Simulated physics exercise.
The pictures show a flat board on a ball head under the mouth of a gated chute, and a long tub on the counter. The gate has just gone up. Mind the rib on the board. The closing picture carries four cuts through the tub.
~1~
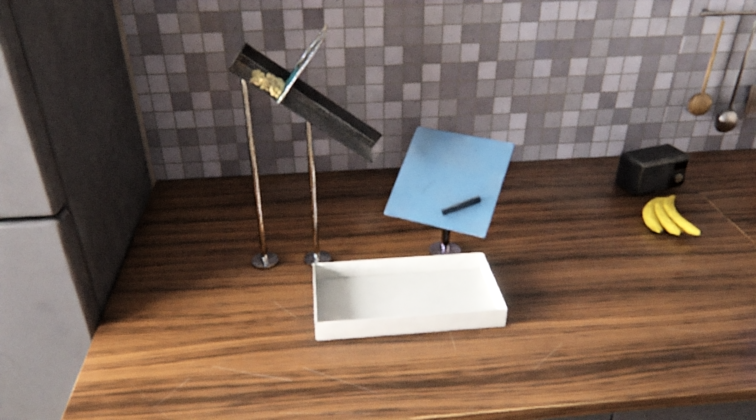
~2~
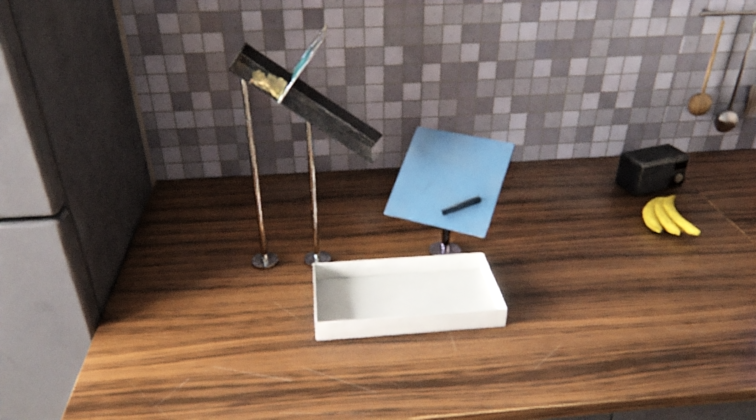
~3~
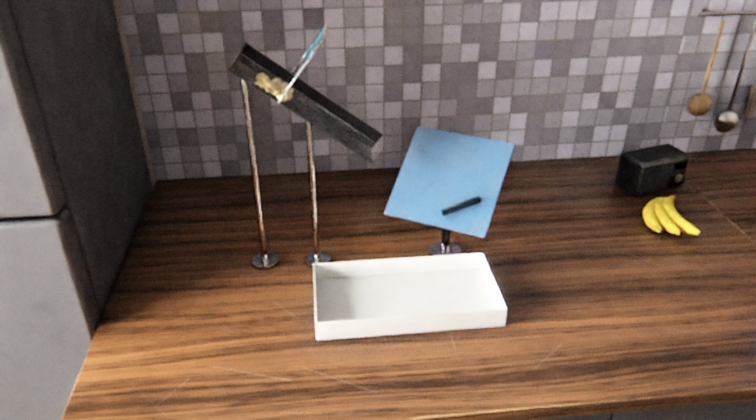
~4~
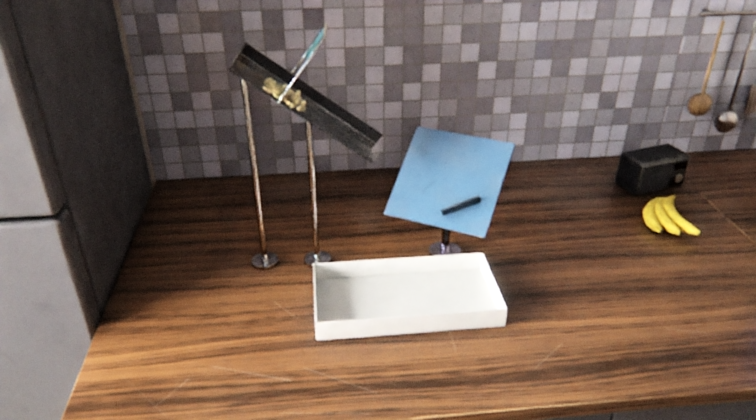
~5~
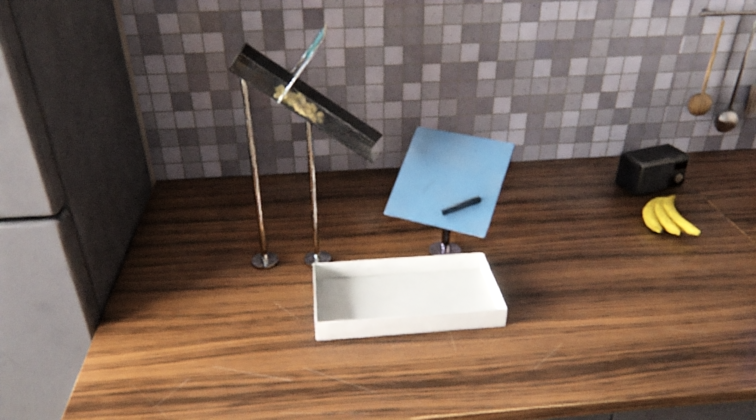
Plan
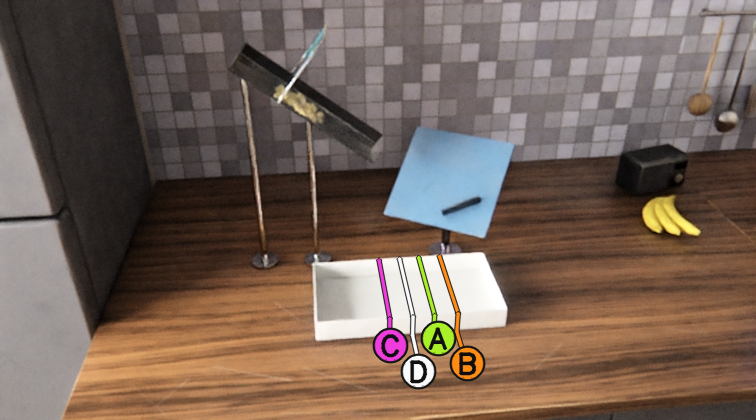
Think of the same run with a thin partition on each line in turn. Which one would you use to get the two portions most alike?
It is A.
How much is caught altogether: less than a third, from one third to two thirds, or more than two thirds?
It is more than two thirds.
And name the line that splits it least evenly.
The answer is C.
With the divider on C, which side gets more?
The right side.
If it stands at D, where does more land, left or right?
Right.
On the marked copy, line A crosses the front rim at (434, 314); line B crosses the front rim at (457, 312); line C crosses the front rim at (389, 317); line D crosses the front rim at (412, 316).
For line A, of what is caught, about half on the left of the divider, about half on the right.
For line B, of what is caught, most on the left of the divider, about a quarter on the right.
For line C, of what is caught, a stray few on the left of the divider, nearly all on the right.
For line D, of what is caught, about a quarter on the left of the divider, most on the right.
